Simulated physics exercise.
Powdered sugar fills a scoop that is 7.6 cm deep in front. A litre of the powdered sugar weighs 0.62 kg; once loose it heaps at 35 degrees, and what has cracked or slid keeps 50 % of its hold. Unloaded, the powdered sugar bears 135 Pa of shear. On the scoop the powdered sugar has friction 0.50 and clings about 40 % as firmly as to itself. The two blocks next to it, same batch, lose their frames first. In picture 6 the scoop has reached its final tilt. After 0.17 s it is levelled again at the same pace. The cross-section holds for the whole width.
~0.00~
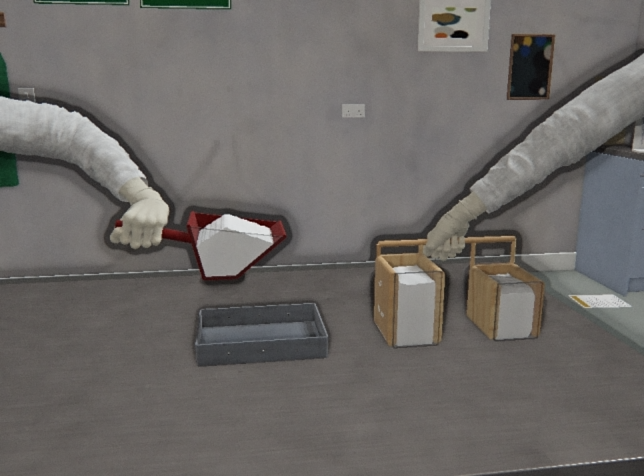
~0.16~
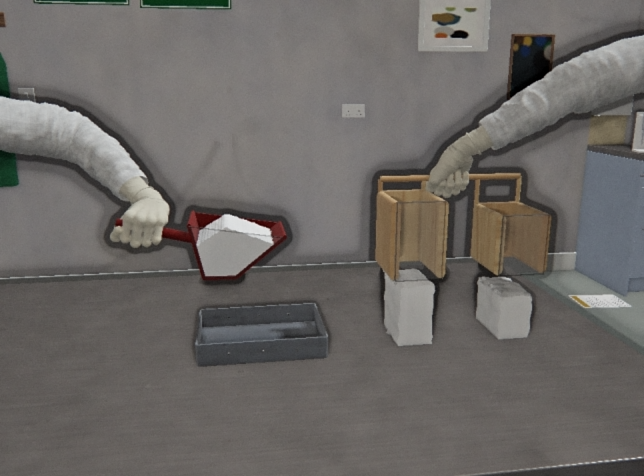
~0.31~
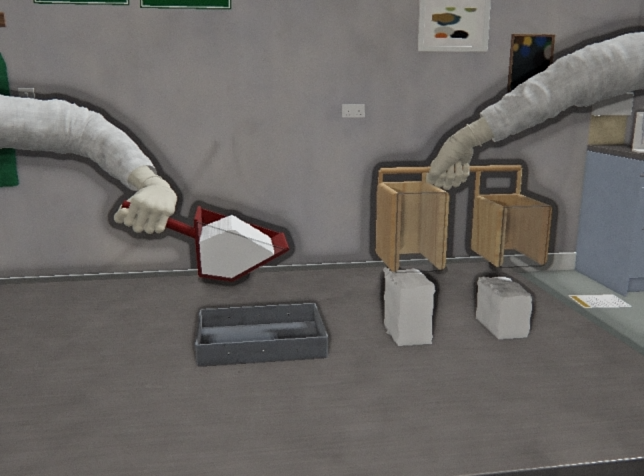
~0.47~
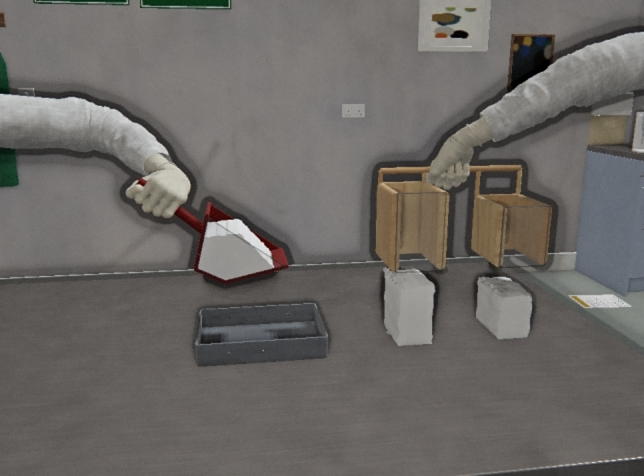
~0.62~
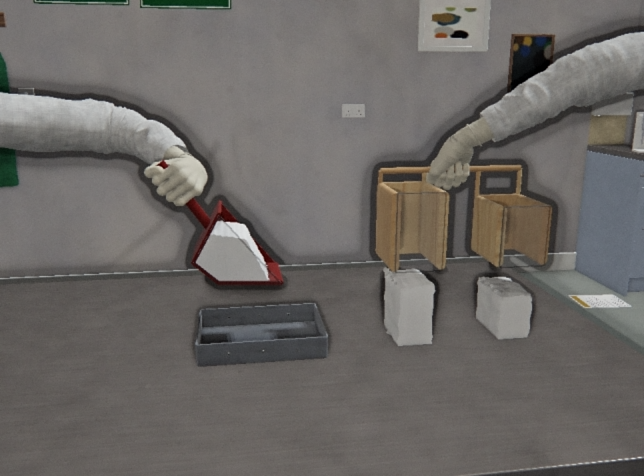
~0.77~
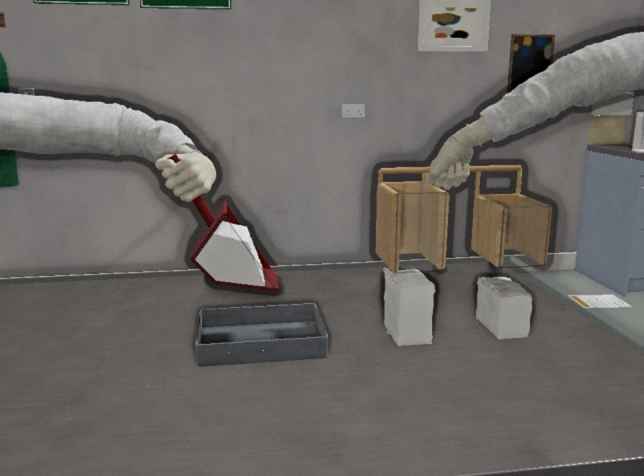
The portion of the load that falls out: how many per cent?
About 0 %.
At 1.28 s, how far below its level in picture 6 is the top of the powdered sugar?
Roughly 0.0 cm.
After 1.01 s, the scoop is at 48 degrees and 0 % has left it.
After 1.28 s, the scoop is at 24 degrees and 0 % has left it.
After 1.55 s, the scoop is at 1 degrees and 0 % has left it.
After 1.83 s, the scoop is at 0 degrees and 0 % has left it.
After 2.21 s, at the end, the scoop is at 0 degrees and 0 % has left it.
